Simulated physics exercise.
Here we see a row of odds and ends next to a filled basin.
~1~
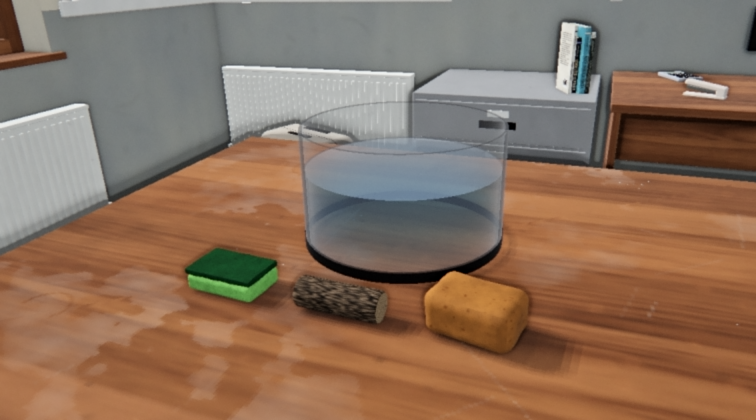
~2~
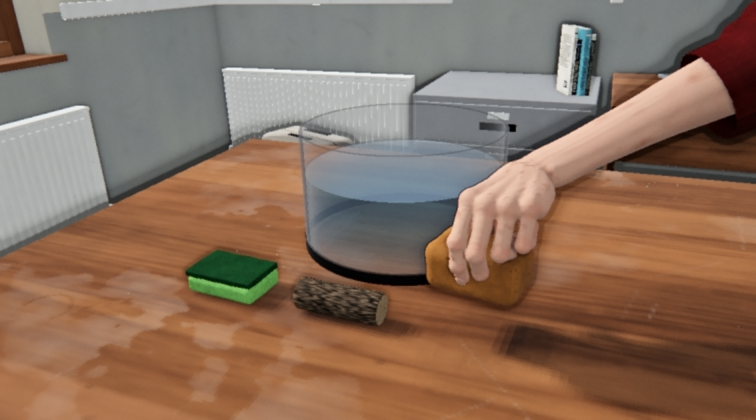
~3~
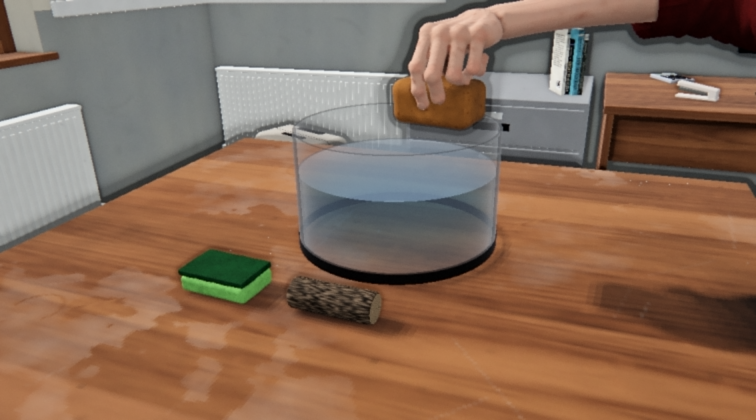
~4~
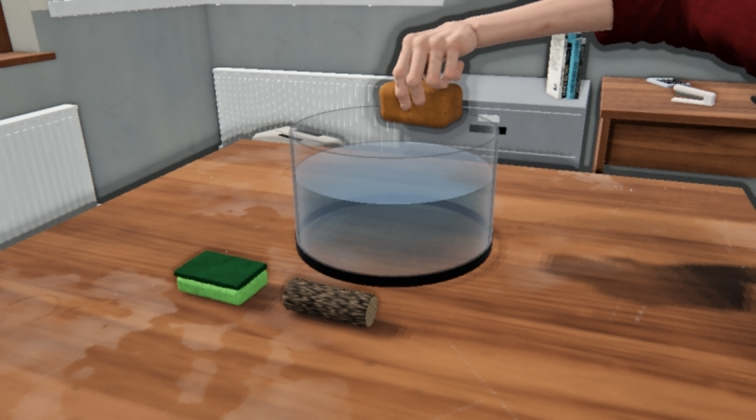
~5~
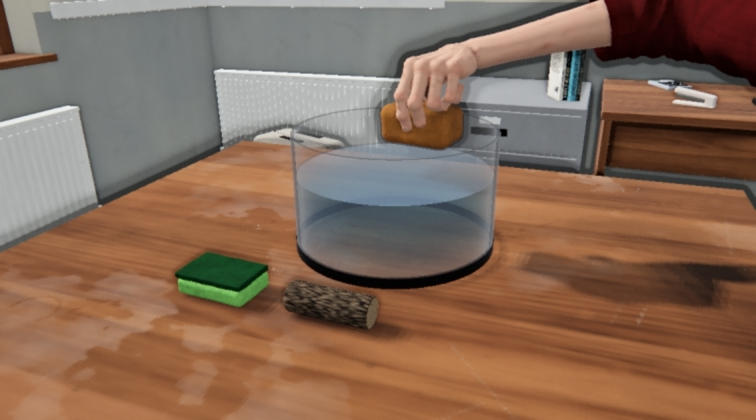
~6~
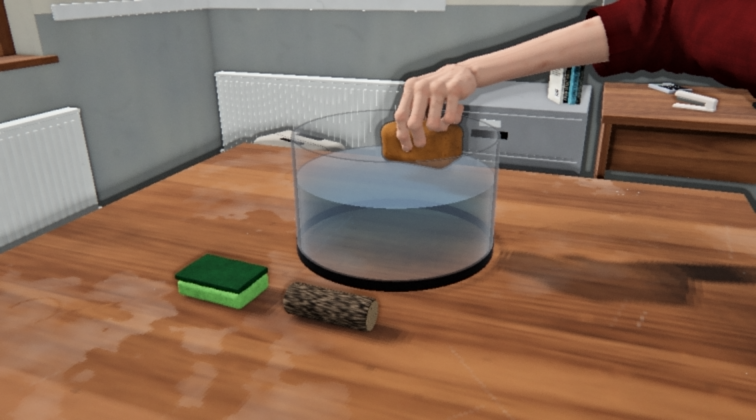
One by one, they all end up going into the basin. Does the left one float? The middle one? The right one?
Left one rests at the top, middle one rests at the top, right one rests at the top.
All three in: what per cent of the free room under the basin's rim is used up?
Estimate: Roughly 6 %.
Next, the bread roll rides on the surface.
After that, the piece of branch rides on the surface.
Finally, the sponge rides on the surface; afloat, sponge, piece of branch and bread roll.
